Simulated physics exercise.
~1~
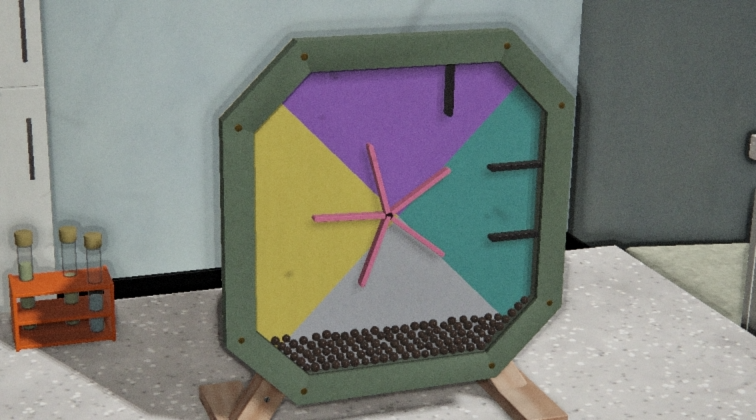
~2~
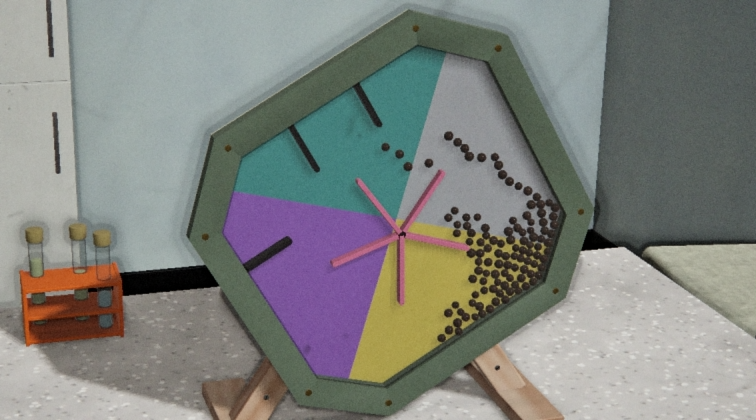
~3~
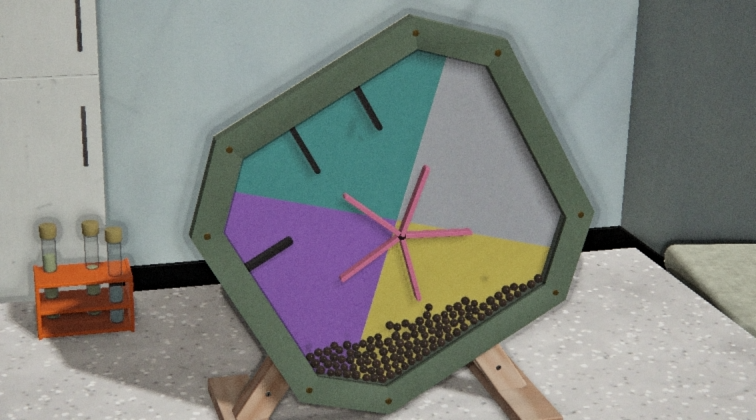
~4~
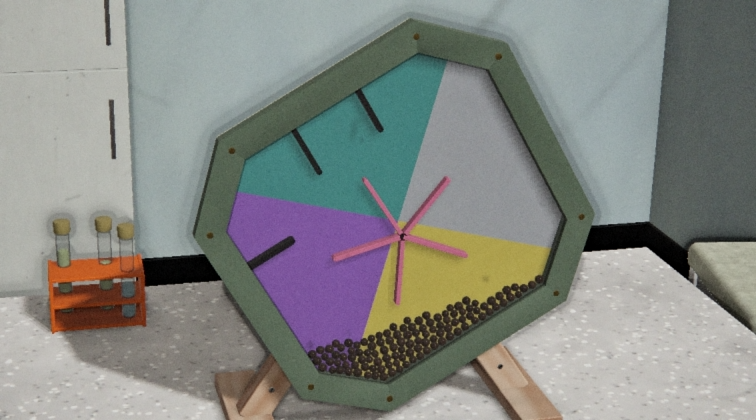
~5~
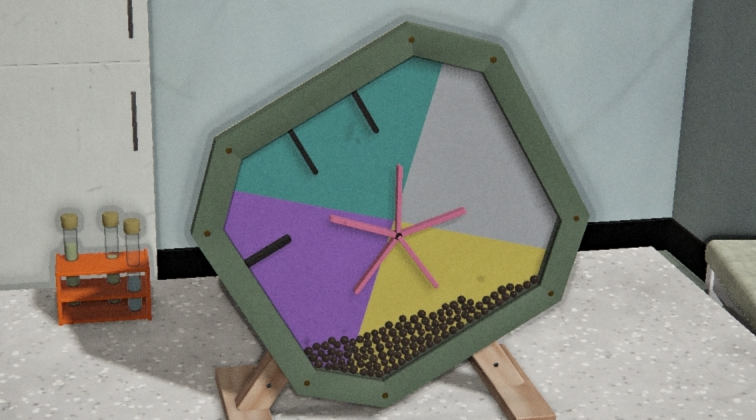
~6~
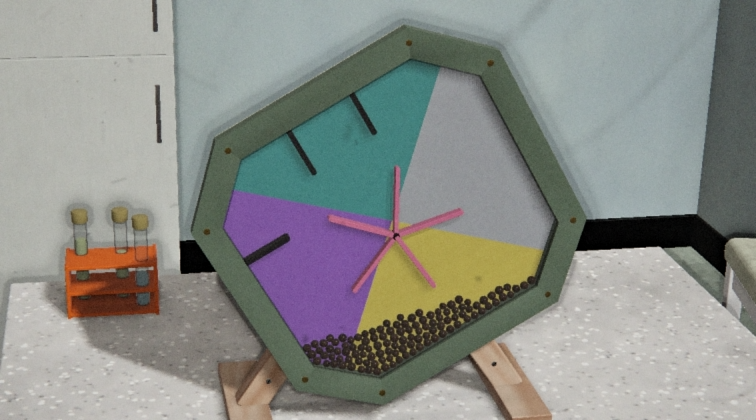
On a counter, an upright box turns anticlockwise and its dark pills tumble, settling mostly over yellow.
